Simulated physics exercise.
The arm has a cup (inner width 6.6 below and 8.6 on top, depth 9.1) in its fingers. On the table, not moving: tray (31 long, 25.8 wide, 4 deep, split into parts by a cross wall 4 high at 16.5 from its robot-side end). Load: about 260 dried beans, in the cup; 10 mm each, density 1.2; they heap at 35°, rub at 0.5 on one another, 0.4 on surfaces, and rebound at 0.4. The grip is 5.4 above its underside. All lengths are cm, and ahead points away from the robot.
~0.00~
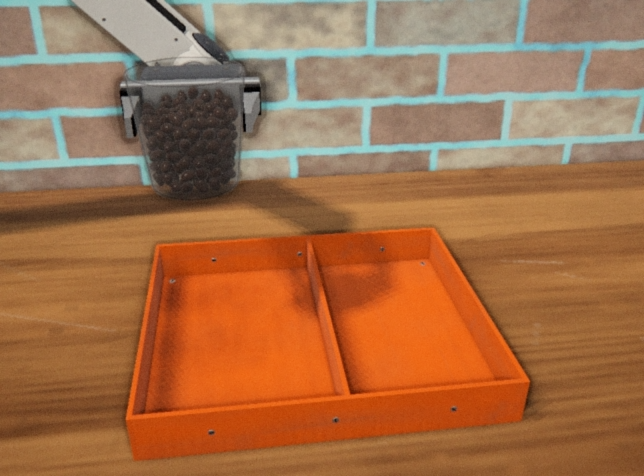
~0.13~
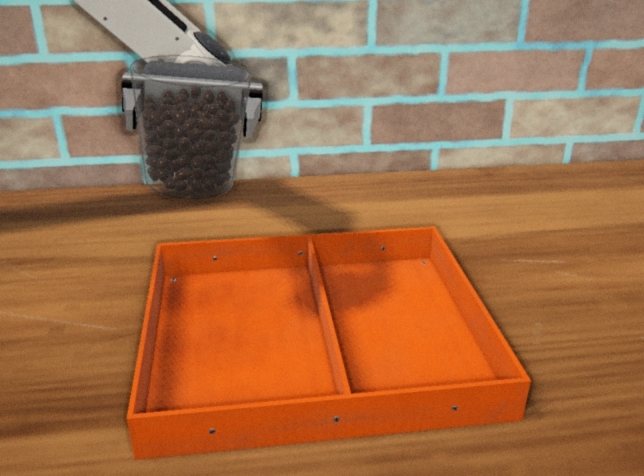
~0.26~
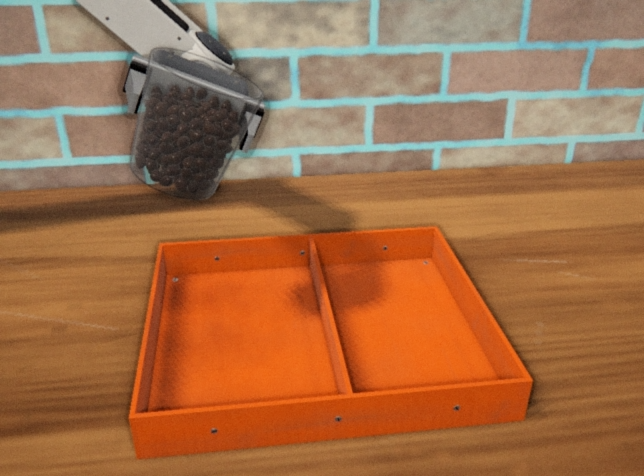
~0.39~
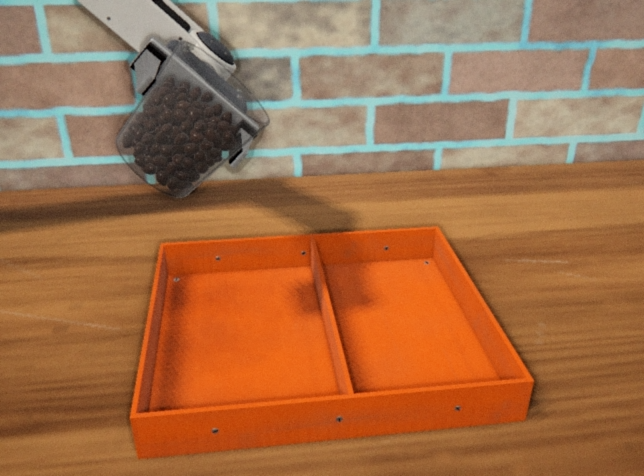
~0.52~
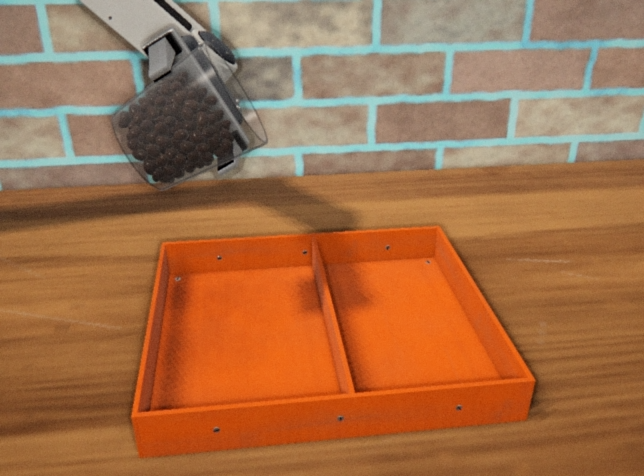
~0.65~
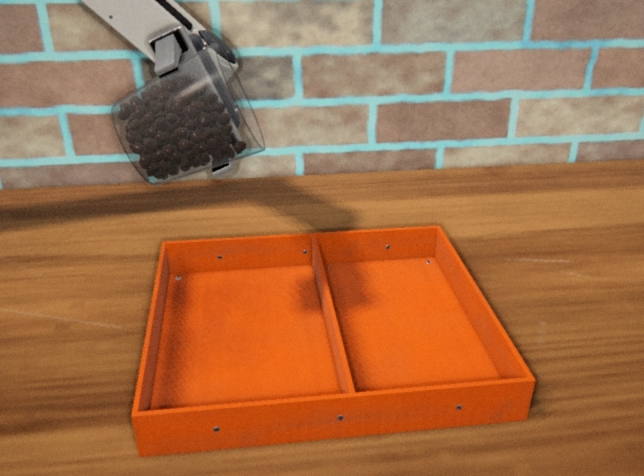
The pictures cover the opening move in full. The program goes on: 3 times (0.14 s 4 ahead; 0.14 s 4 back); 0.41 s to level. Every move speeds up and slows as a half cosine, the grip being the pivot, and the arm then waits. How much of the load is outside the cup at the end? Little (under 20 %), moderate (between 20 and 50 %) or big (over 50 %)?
Share outside the cup: Moderate (between 20 and 50 %).
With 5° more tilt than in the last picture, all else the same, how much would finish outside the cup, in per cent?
Then about 50 per cent.
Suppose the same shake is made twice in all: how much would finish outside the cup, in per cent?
It would be near 25 per cent.
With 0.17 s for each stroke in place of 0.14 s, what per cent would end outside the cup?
It would be near 20 per cent.
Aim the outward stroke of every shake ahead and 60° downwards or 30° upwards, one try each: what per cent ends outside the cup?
About 0 and 50 per cent.
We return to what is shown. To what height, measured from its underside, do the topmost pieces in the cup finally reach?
Roughly 7.0 cm.
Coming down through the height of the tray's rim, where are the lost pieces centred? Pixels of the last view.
Near (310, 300).
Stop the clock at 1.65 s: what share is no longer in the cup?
About 35 per cent by then.
After 1.15 s, tilted 67° forward, highest piece 24 above the table; 208 in the cup, 21 in the far-side part, 18 in the robot-side part, 13 in flight or on a rim.
After 1.65 s, tilted 45° forward, highest piece 24 above the table; 168 in the cup, 56 in the robot-side part, 34 in the far-side part, 2 in flight or on a rim.
After 2.10 s, level, highest piece 24 above the table; 168 in the cup, 58 in the robot-side part, 34 in the far-side part.
After 3.15 s, level, highest piece 24 above the table; 168 in the cup, 58 in the robot-side part, 34 in the far-side part.
At rest, 168 in the cup, 58 in the robot-side part, 34 in the far-side part. That is 35 % outside the cup.
